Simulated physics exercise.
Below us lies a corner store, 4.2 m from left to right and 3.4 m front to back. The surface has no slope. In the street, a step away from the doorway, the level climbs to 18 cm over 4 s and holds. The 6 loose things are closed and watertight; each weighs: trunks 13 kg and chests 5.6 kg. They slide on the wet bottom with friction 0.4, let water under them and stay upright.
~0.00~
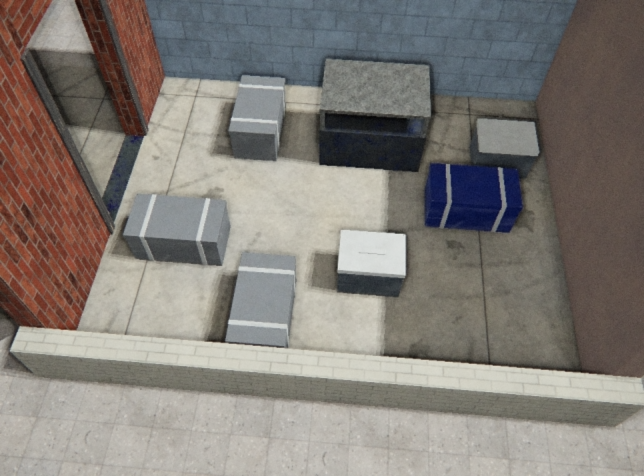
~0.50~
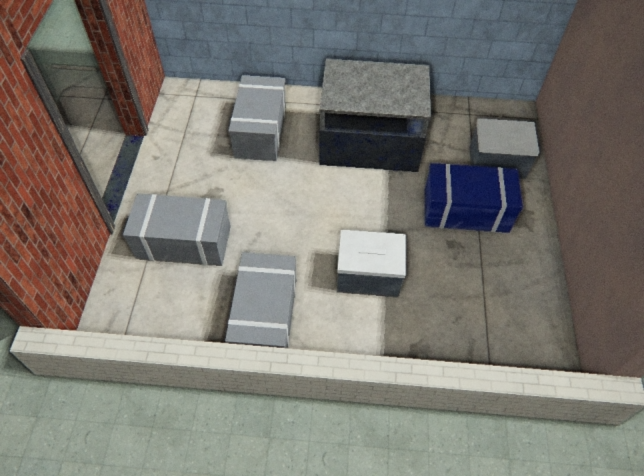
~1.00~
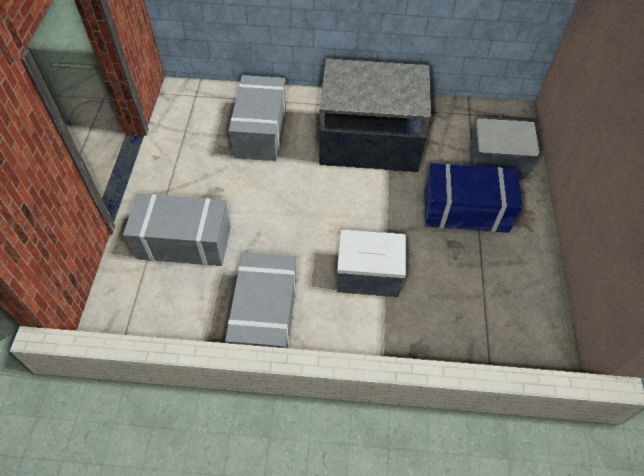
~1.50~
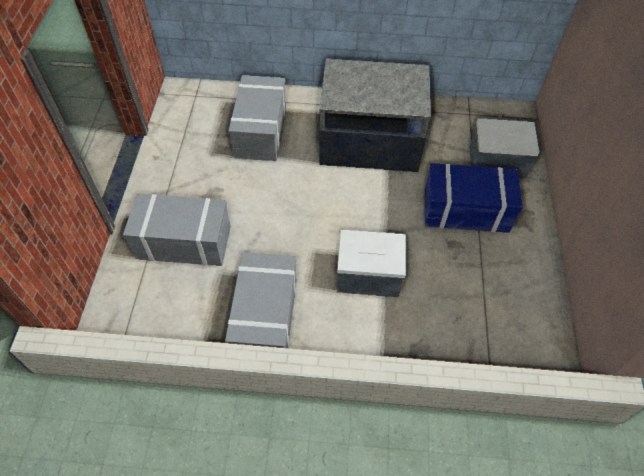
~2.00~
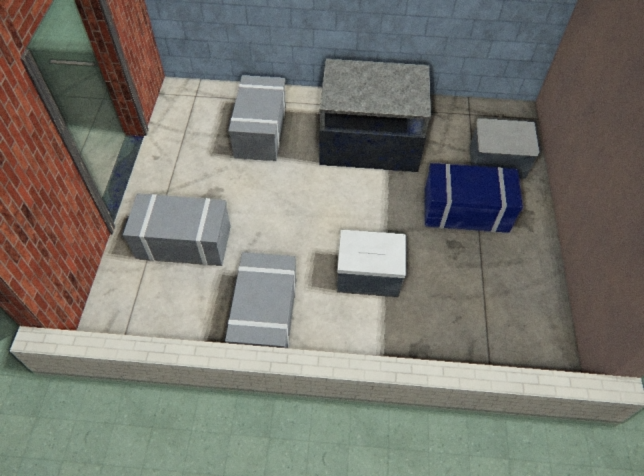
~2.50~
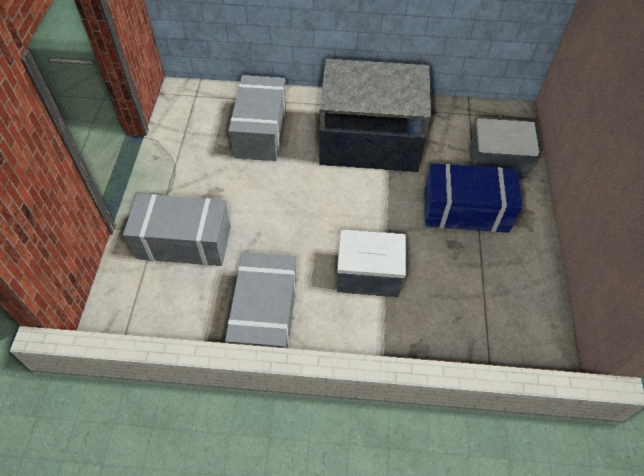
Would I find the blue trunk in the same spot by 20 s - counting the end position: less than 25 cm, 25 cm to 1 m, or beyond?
The blue trunk moves a short way.
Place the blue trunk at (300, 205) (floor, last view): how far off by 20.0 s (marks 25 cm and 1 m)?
It travels far.
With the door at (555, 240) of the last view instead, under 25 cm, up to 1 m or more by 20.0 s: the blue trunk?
Then the blue trunk travels far.
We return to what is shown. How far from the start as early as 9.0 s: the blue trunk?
Roughly 60 cm by then.
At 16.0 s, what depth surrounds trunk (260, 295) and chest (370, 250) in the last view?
About 9 and 12 cm.
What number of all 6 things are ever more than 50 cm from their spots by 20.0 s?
That makes 6.
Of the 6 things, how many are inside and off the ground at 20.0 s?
6 of them.
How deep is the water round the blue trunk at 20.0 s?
Roughly 15 cm.
After 4.0 s the blue trunk is near (475, 185), 0.0 m from its start, aground; 0 afloat.
After 9.0 s the blue trunk is near (512, 140), 0.7 m from its start, afloat; 4 afloat.
After 16.0 s the blue trunk is near (493, 111), 0.9 m from its start, afloat; 6 afloat.
After 20.0 s the blue trunk is near (493, 127), 0.7 m from its start, afloat; 6 afloat.
